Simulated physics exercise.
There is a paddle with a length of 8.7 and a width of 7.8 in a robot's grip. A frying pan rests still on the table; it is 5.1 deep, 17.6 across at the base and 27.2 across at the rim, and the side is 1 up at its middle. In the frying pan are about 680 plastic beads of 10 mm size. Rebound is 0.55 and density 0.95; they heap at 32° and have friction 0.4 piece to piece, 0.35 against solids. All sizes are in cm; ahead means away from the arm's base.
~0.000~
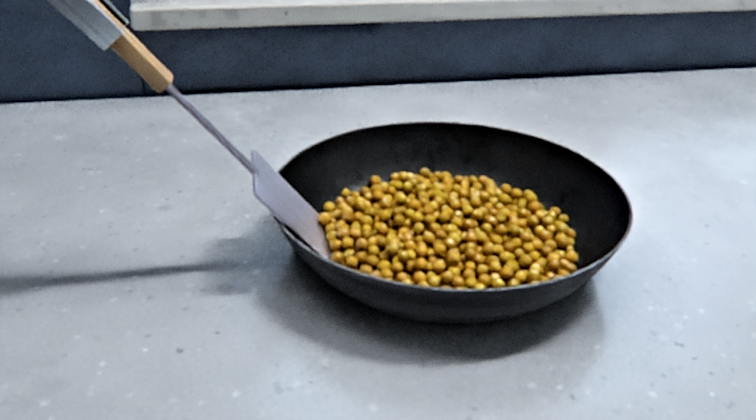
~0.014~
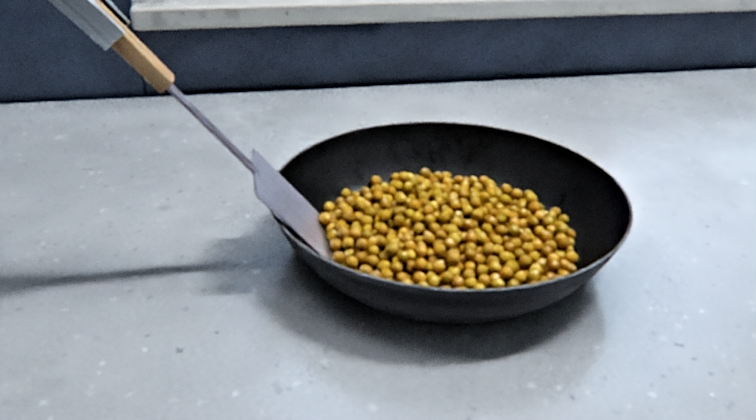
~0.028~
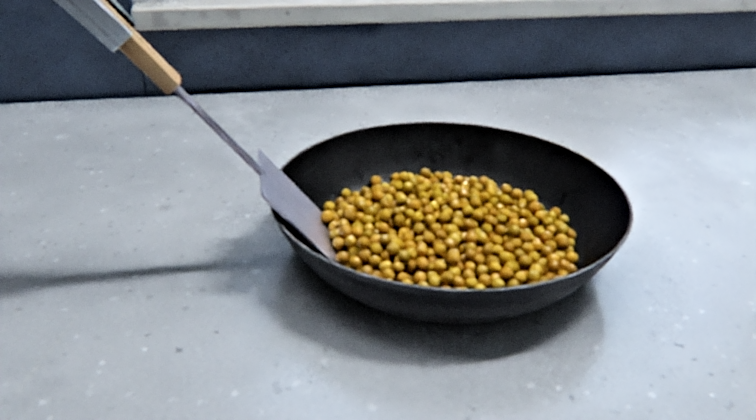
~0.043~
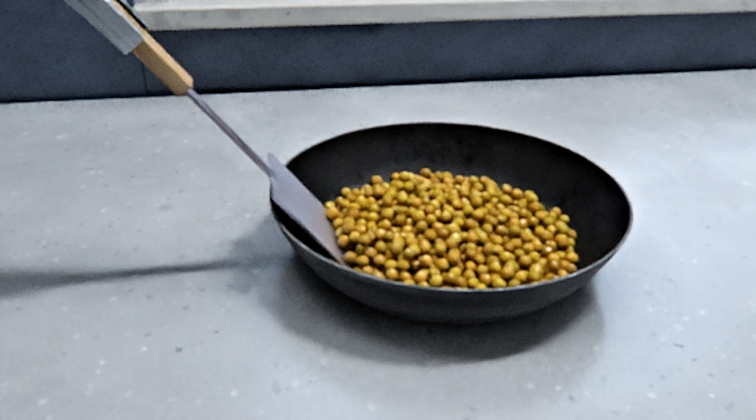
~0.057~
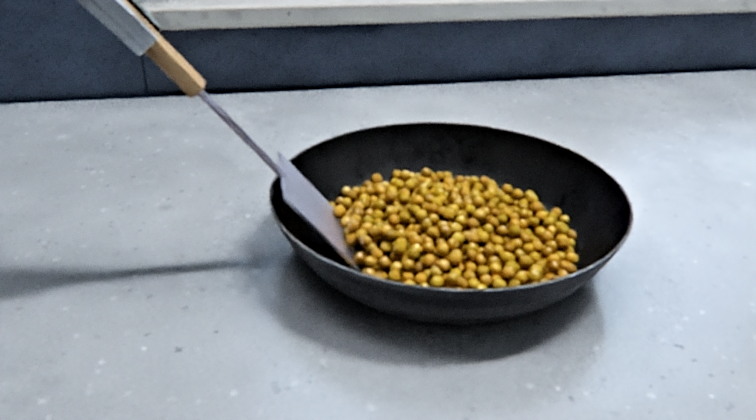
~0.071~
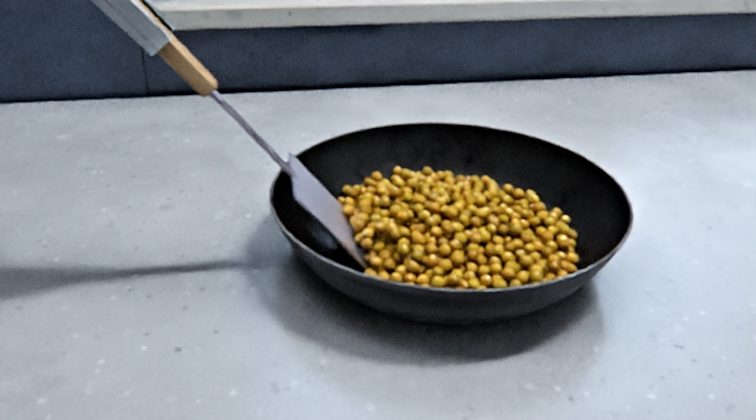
On a speckled grey tabletop, a dark frying pan holds a heap of small olive-yellow beads, with a wooden-handled metal paddle resting against their left side. The paddle stays still briefly, then slides slowly rightward into the pan, nudging the nearest beads and slightly bunching the heap, while the pan stays still.
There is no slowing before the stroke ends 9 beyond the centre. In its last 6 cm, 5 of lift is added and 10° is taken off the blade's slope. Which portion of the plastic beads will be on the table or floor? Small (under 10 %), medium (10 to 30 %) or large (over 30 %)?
Small.
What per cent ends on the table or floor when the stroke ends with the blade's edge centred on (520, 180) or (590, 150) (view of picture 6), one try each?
I'd say roughly 0 per cent, then roughly 15 per cent.
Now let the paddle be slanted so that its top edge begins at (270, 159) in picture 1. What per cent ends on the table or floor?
About 5%.
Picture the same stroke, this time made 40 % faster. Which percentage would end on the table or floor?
Estimated share: Some 10 %.
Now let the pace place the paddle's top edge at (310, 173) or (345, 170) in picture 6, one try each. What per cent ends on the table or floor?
10 % and 20 %.
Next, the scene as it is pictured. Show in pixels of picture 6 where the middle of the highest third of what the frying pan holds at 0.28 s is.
Around (528, 208).
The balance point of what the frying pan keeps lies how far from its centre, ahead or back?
Some 4.0 cm ahead of the centre.
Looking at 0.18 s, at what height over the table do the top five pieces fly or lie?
Somewhere around 4 centimetres high.
After 0.18 s, sloping 52°, highest piece 4 above the table; 679 in the frying pan.
After 0.28 s, sloping 49°, highest piece 5 above the table; 679 in the frying pan.
After 0.54 s, sloping 42°, highest piece 6 above the table; 652 in the frying pan, 26 on the table or floor, 1 on the blade or in flight.
After 1.59 s, sloping 42°, highest piece 5 above the table; 651 in the frying pan, 28 on the table or floor.
In the end, 651 in the frying pan, 28 on the table or floor. That is 4 % on the table or floor.
